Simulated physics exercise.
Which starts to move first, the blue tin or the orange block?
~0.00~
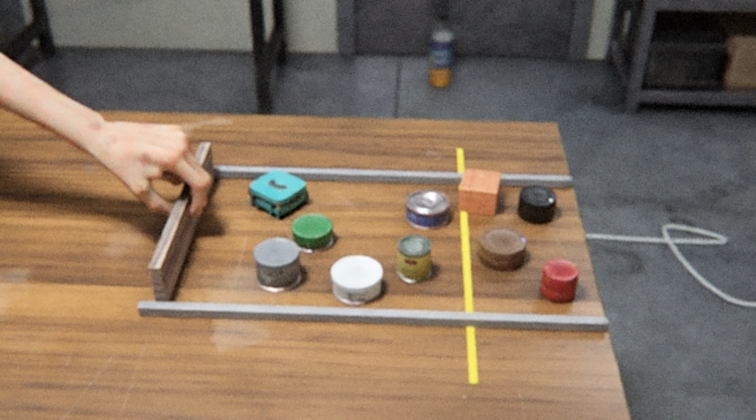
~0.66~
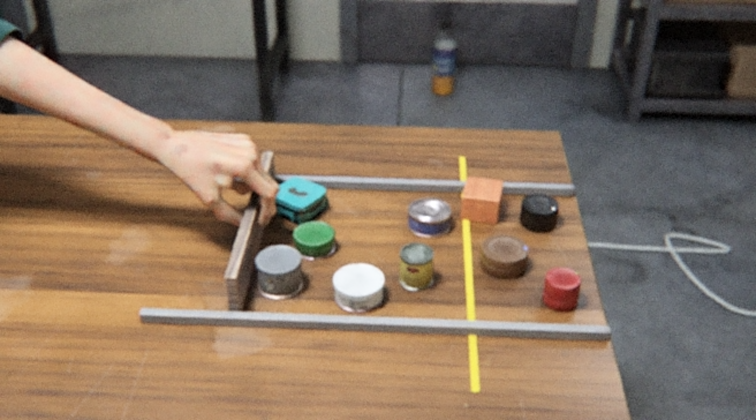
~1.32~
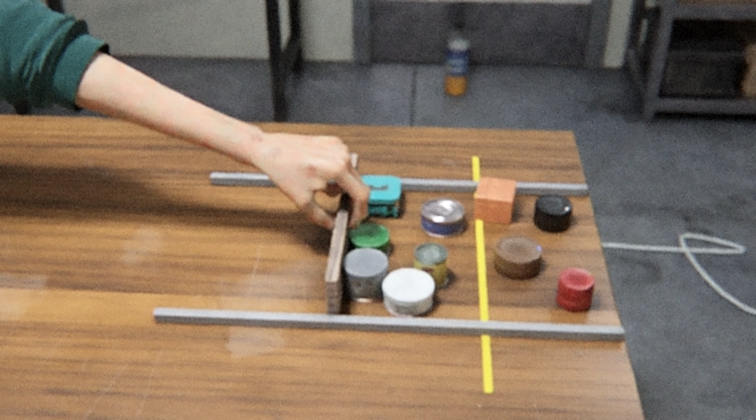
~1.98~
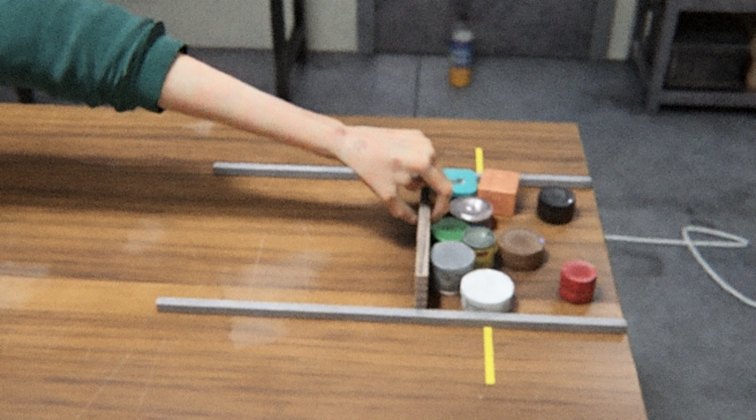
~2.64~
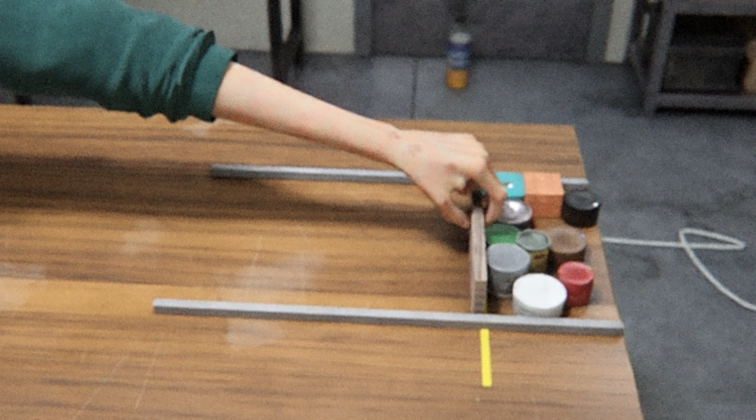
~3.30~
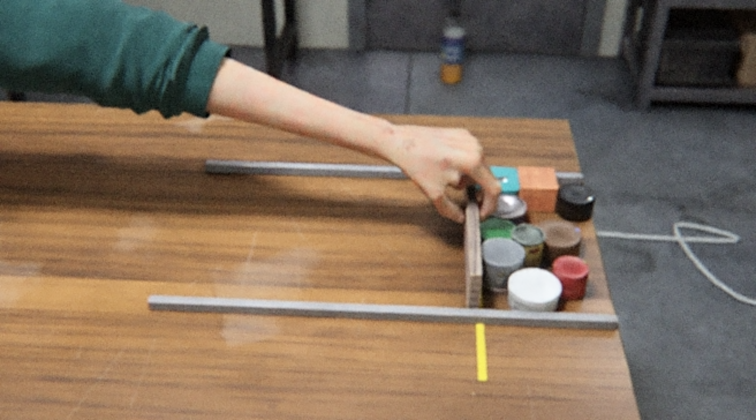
The blue tin starts to move first, and the orange block only begins sliding to the right after that.
